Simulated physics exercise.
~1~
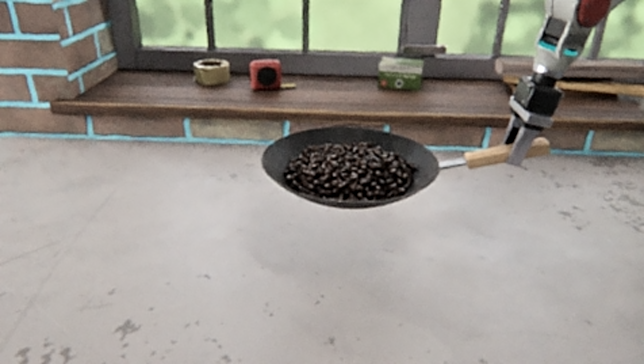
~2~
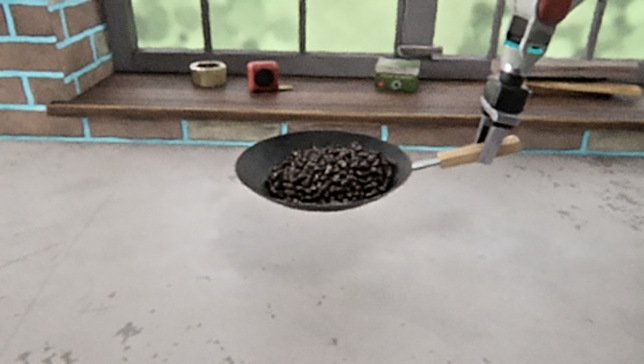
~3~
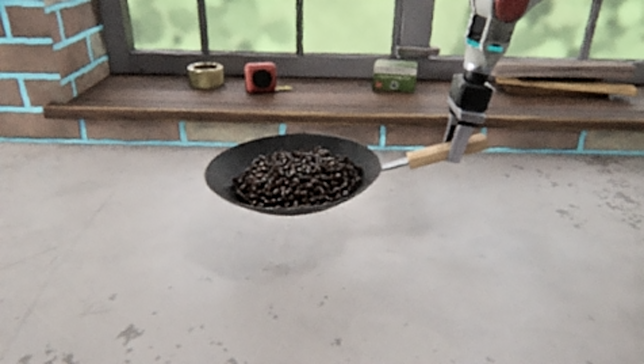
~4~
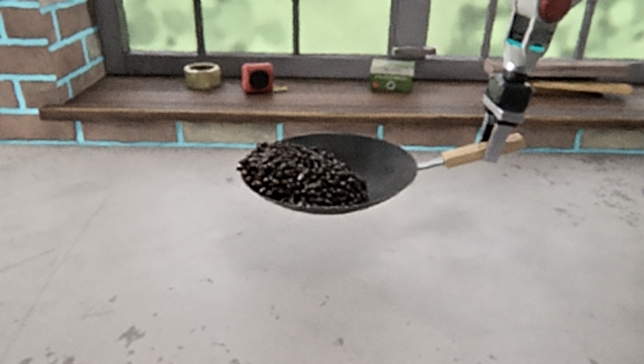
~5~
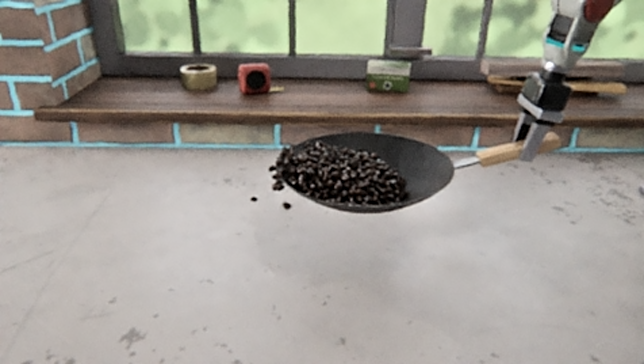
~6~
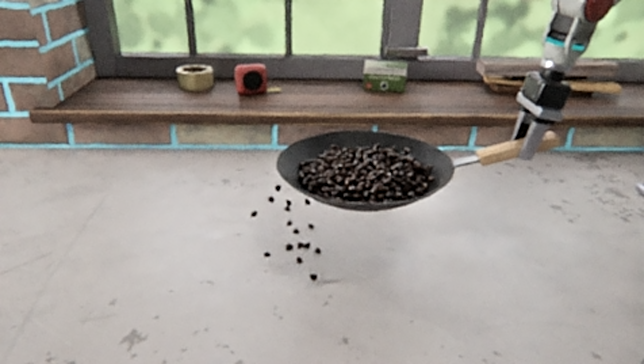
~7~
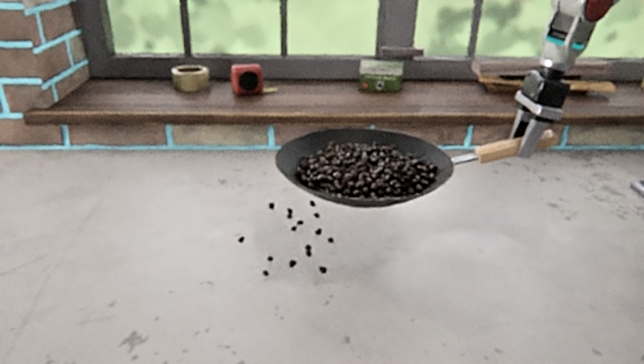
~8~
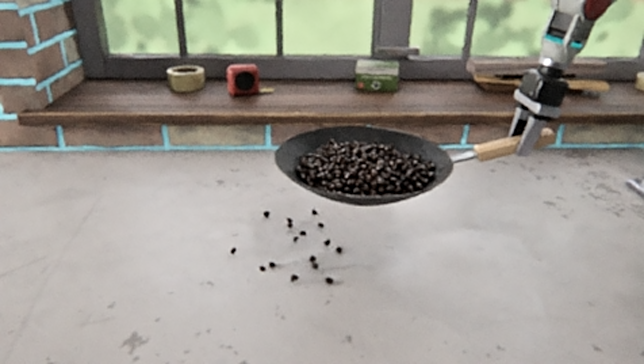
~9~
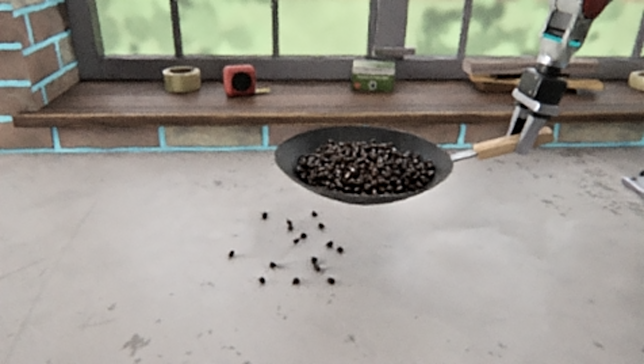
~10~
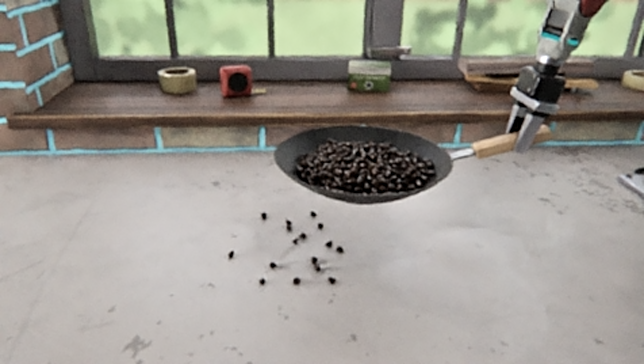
A robot arm held a wok full of dark beans by its handle above a gray surface, moved it left, then swung it back right, spilling a few over the left rim; they scattered below while most stayed in the now still wok.
